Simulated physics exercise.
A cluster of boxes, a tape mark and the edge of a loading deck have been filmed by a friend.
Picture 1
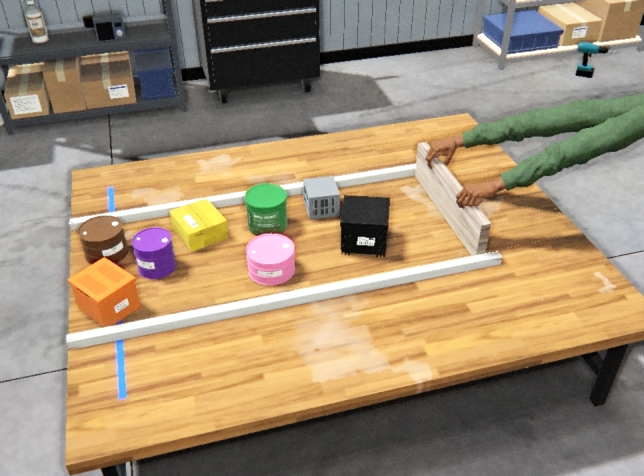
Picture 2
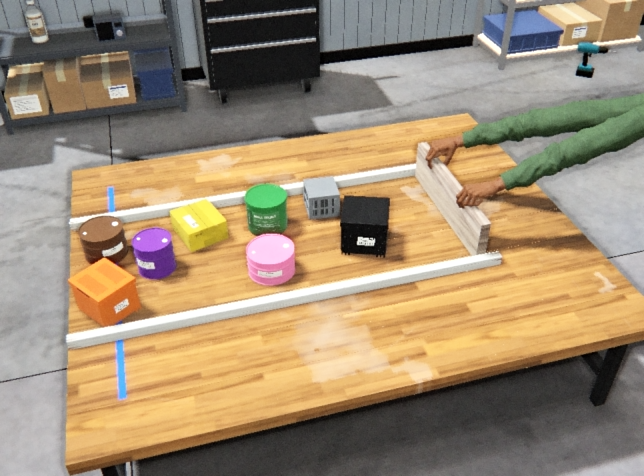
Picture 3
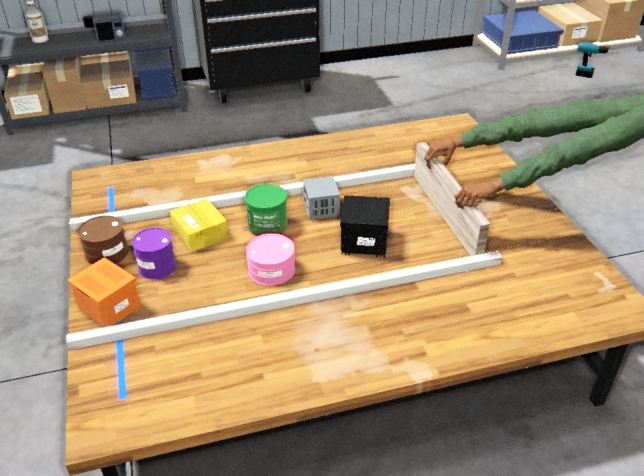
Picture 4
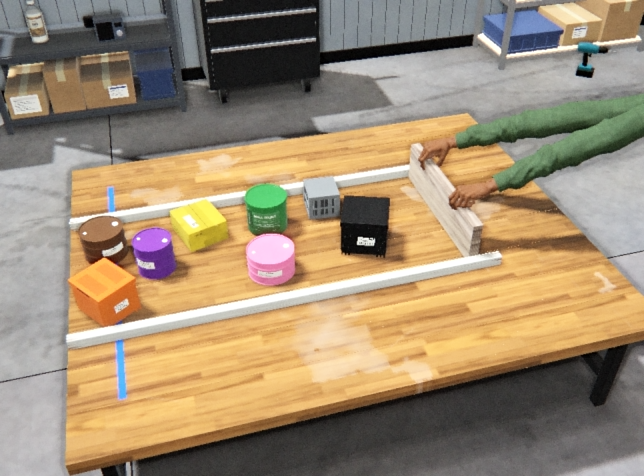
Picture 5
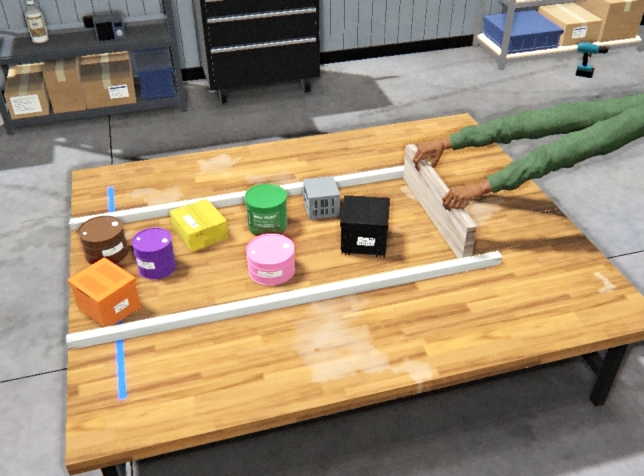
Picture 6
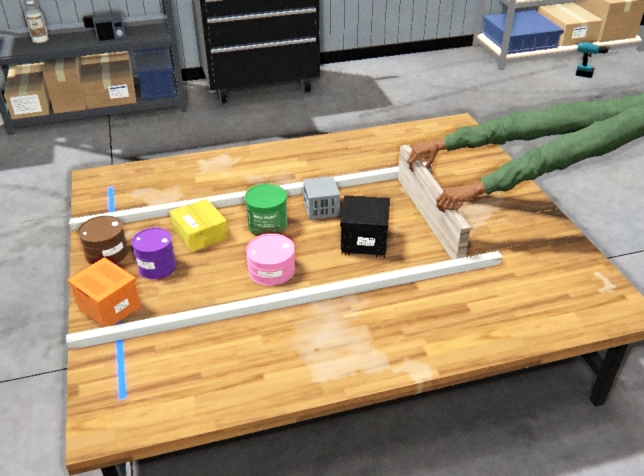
Two hands in green sleeves held a wooden plank upright on a workbench, then slid it slightly left between two pale rails, while the colourful boxes and canisters in front of it stayed still.
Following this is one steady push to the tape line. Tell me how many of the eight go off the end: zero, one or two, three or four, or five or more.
The answer is five or more.
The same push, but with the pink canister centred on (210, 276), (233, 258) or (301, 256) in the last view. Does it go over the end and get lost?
Place by place, it goes off the edge; goes off the edge; goes off the edge.
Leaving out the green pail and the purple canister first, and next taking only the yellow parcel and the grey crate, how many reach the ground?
Counts - first: 4; second: 4.
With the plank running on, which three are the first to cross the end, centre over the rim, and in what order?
Brown canister, orange tote, yellow parcel.
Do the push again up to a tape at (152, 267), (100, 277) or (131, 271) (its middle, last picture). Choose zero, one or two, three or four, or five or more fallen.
Three or four; five or more; more than four.
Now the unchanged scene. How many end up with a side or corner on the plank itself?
The count in contact is 2.
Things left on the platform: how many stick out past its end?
I make it 1.
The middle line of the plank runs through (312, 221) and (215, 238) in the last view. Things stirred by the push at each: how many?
At that stage 4; at the next, 8.
A little later, none off yet; brown canister at rest near (104, 241); orange tote at rest near (106, 294); purple canister at rest near (155, 253).
When it is over, the number that fall off is five or more; down, green pail, pink canister, yellow parcel, purple canister, orange tote and brown canister.
